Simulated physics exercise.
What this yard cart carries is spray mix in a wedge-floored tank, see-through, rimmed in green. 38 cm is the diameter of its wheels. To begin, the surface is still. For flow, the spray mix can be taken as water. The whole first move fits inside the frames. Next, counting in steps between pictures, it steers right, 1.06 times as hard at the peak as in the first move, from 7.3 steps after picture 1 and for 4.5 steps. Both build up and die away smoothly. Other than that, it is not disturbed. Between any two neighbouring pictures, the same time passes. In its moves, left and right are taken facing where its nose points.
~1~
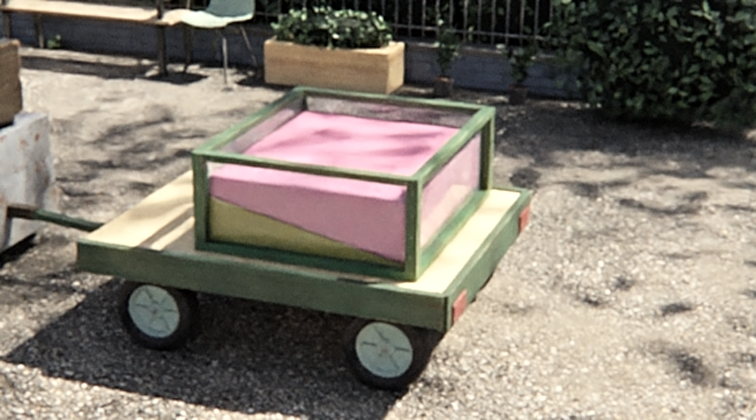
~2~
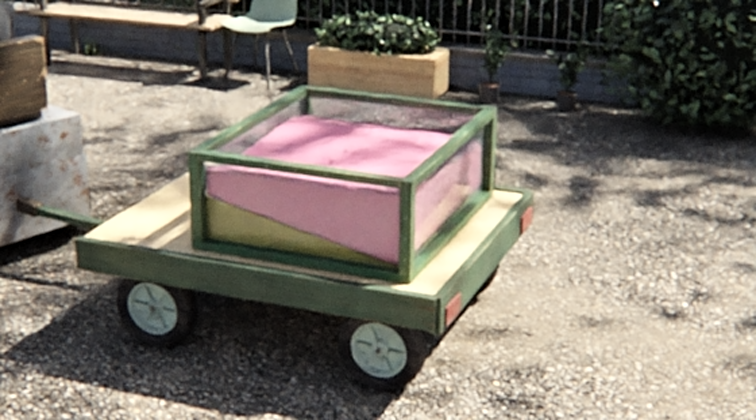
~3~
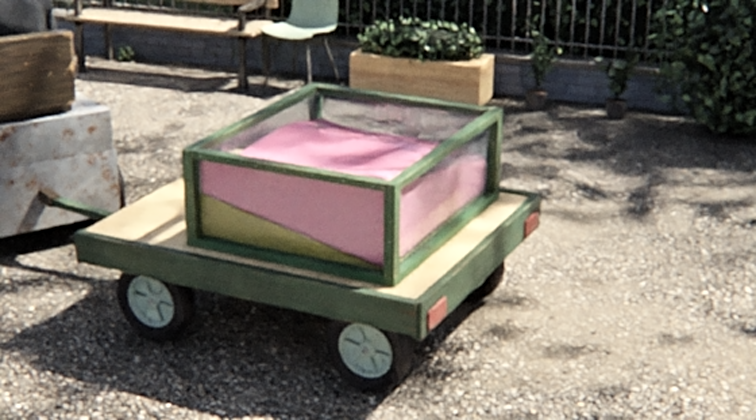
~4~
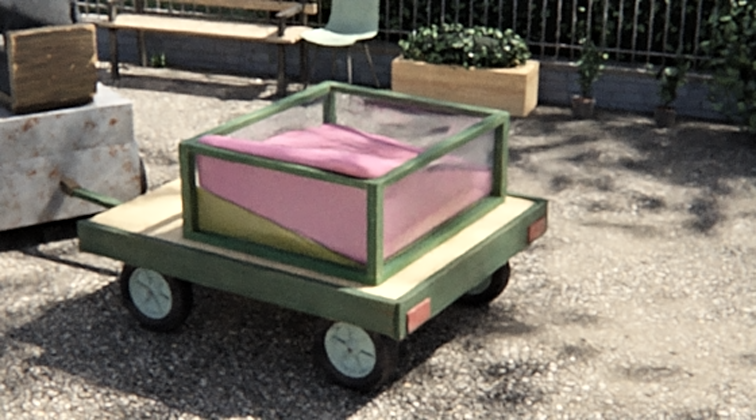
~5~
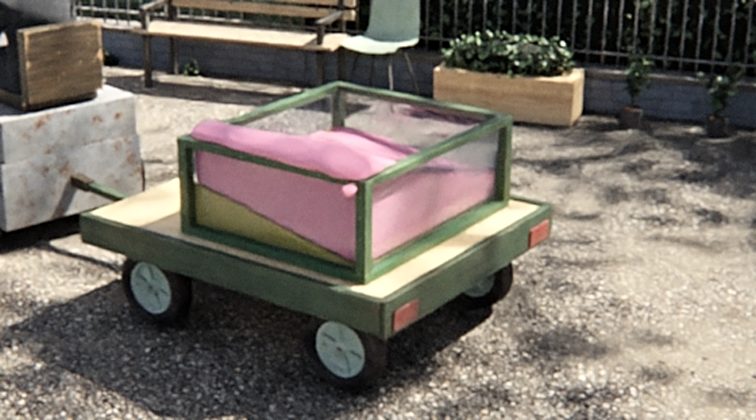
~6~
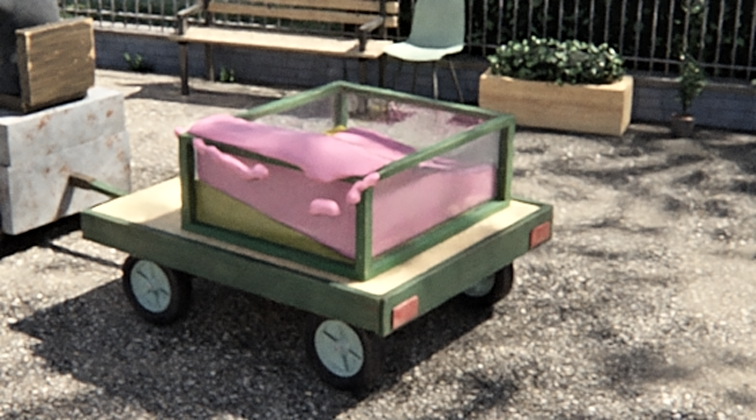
A green flat cart with pale wheels carries a clear, green-framed tank of pink liquid over a sloping yellowish floor, seen from slightly above in a sunlit gravel yard. Behind it are a bench, a pale chair, a planter and a dark fence, with a grey block at left. The cart swings round as the background slides right, and the liquid climbs the near side, then laps over the rim.
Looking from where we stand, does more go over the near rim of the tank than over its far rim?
Most of the overflow goes toward the viewer.
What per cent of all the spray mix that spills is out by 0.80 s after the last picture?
I'd say somewhere near 90 per cent.
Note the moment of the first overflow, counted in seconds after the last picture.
It happens at some 0.1 s.
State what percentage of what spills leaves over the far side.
Share: Around 0%.
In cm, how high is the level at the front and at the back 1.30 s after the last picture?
Measured: Front = 28 cm, back = 30 cm.
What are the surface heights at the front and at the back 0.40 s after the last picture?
Front reads 28 centimetres, back reads 28 centimetres.
Then, 0.40 s after the last picture, front 29 cm, middle 30 cm, back 28 cm above the lowest part of the floor; the loss stands at 4 per cent, mostly over the near side, some over the left end.
Then, 0.80 s after the last picture, front 36 cm, middle 28 cm, back 27 cm above the lowest part of the floor; the loss stands at 5 per cent, over the near side, a little elsewhere.
Then, 1.30 s after the last picture, front 29 cm, middle 32 cm, back 30 cm above the lowest part of the floor; the loss stands at 5 per cent, over the near side, a little elsewhere.
Then, 3.73 s after the last picture, the loss stands at 5 per cent, over the near side, a little elsewhere; the near side has passed 4 per cent and the far side 0.
